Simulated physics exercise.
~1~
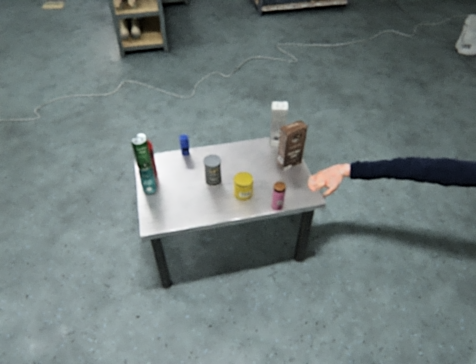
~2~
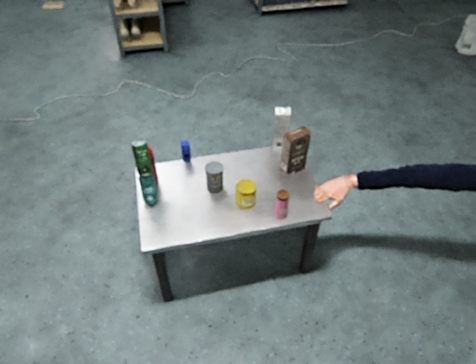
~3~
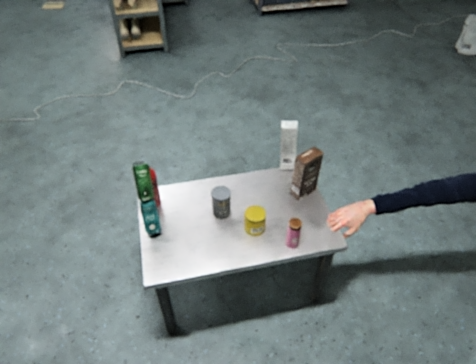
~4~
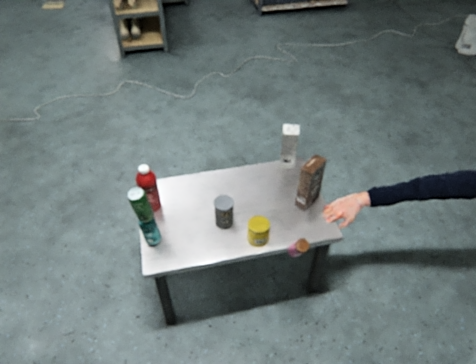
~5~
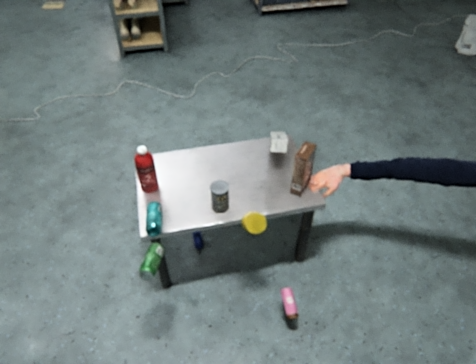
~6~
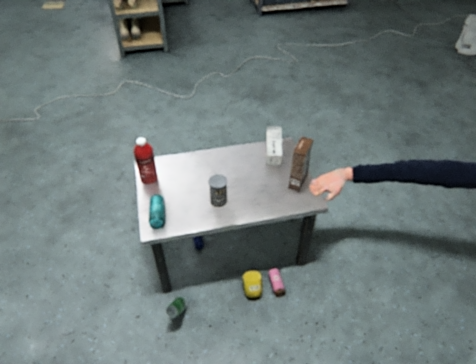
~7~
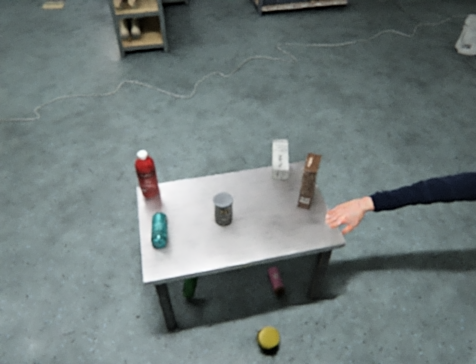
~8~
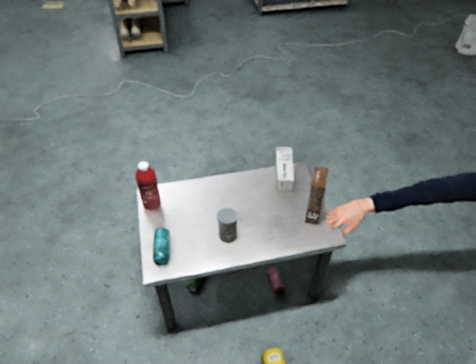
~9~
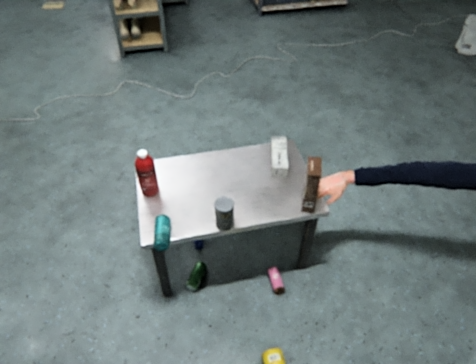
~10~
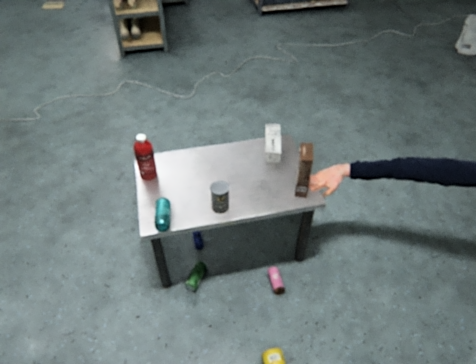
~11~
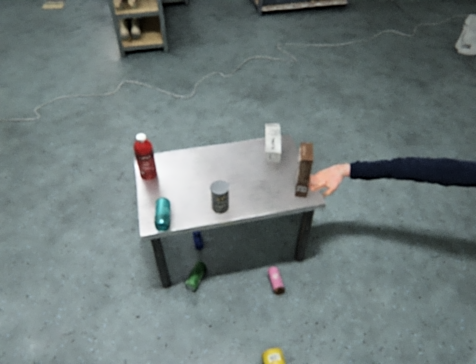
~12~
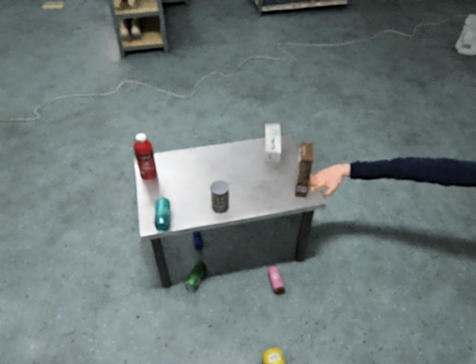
A pale side table crowded with cans, jars, cartons and a red bottle slides towards the viewer on a grey-green floor, seen from above, with shelving behind and a dark-sleeved arm reaching in at the right. The green and turquoise cans at the left lean, and the pink shaker tips near the front edge. As the table jerks back, the green can, pink shaker and blue shaker drop off, then the yellow jar follows. The table goes forward and back once more while the jar rolls nearer. It stops with the turquoise can lying on top, the red bottle, grey tin and brown packet upright, and four items on the floor.
